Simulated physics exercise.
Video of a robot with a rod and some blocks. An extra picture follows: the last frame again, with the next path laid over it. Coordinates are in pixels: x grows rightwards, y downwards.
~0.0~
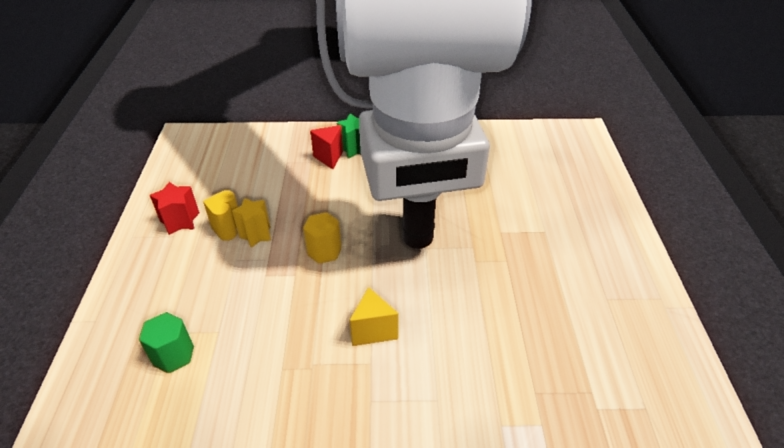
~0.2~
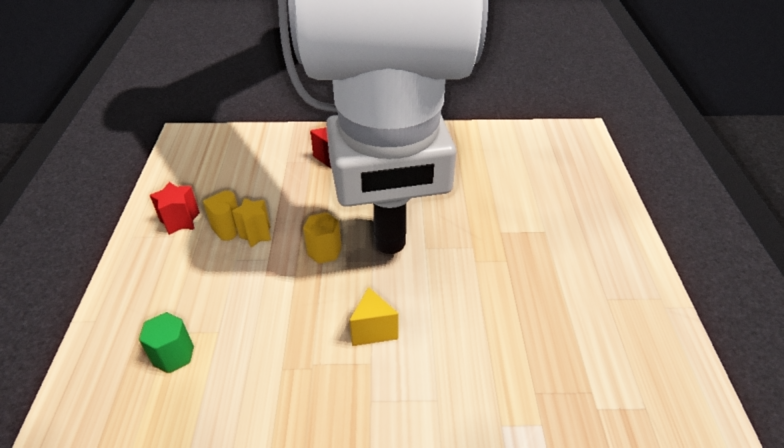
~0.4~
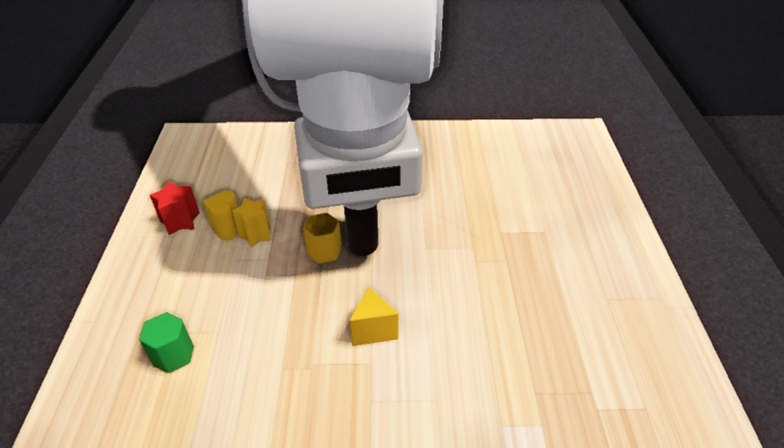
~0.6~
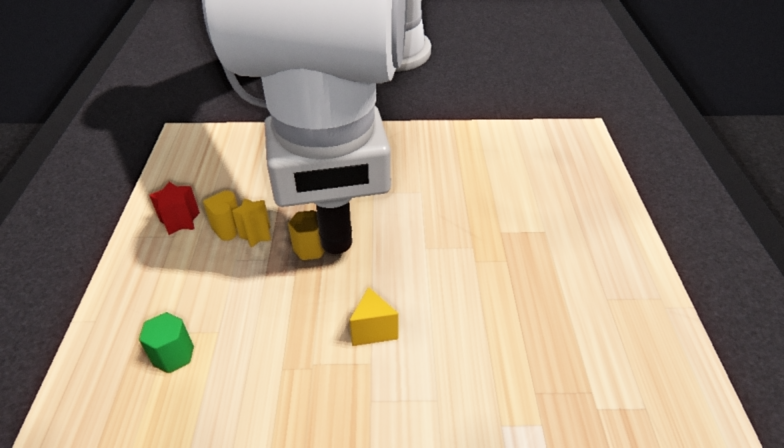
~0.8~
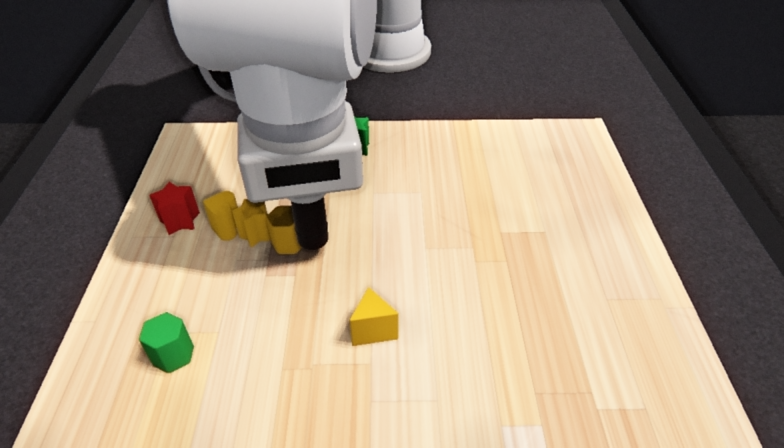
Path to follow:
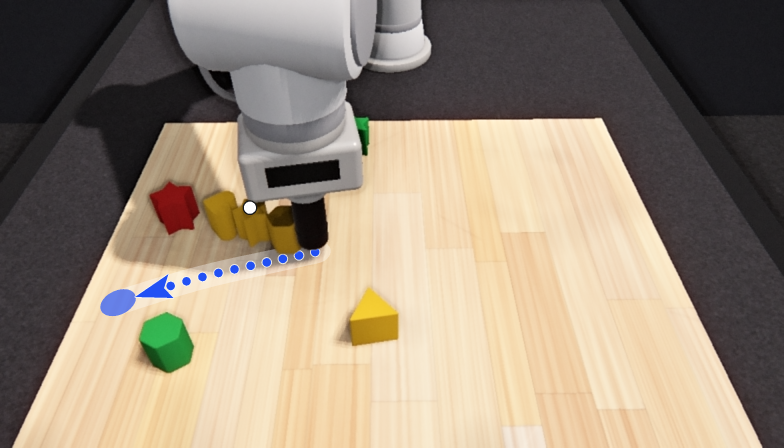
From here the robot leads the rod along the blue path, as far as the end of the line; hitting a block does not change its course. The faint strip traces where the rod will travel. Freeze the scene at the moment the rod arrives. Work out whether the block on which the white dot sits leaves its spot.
Answer: Moved.
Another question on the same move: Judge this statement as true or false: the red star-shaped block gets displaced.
This is false.
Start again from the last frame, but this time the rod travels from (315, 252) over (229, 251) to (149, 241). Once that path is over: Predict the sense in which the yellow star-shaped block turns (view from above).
Seen from above, counterclockwise.
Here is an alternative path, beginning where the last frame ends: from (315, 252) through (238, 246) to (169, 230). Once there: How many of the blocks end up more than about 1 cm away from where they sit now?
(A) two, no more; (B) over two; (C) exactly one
(B)
Drawn move, from (315, 252) over (220, 273) to (118, 302); the dot is on the yellow star-shaped block.
On the path given first. One third of the way, rod at (249, 254); yellow heart block at (216, 201); yellow star-shaped block at (243, 200), turned 25° anticlockwise; yellow hexagonal block at (262, 212), turned 45° clockwise.
Two thirds of the way, rod at (181, 269); yellow heart block at (216, 201); yellow star-shaped block at (243, 200), turned 25° anticlockwise; yellow hexagonal block at (262, 212), turned 45° clockwise.
At the end, rod at (112, 290); green hexagonal block still; red star-shaped block still; yellow heart block at (216, 201); yellow star-shaped block at (243, 200), turned 25° anticlockwise; yellow hexagonal block at (262, 212), turned 45° clockwise.
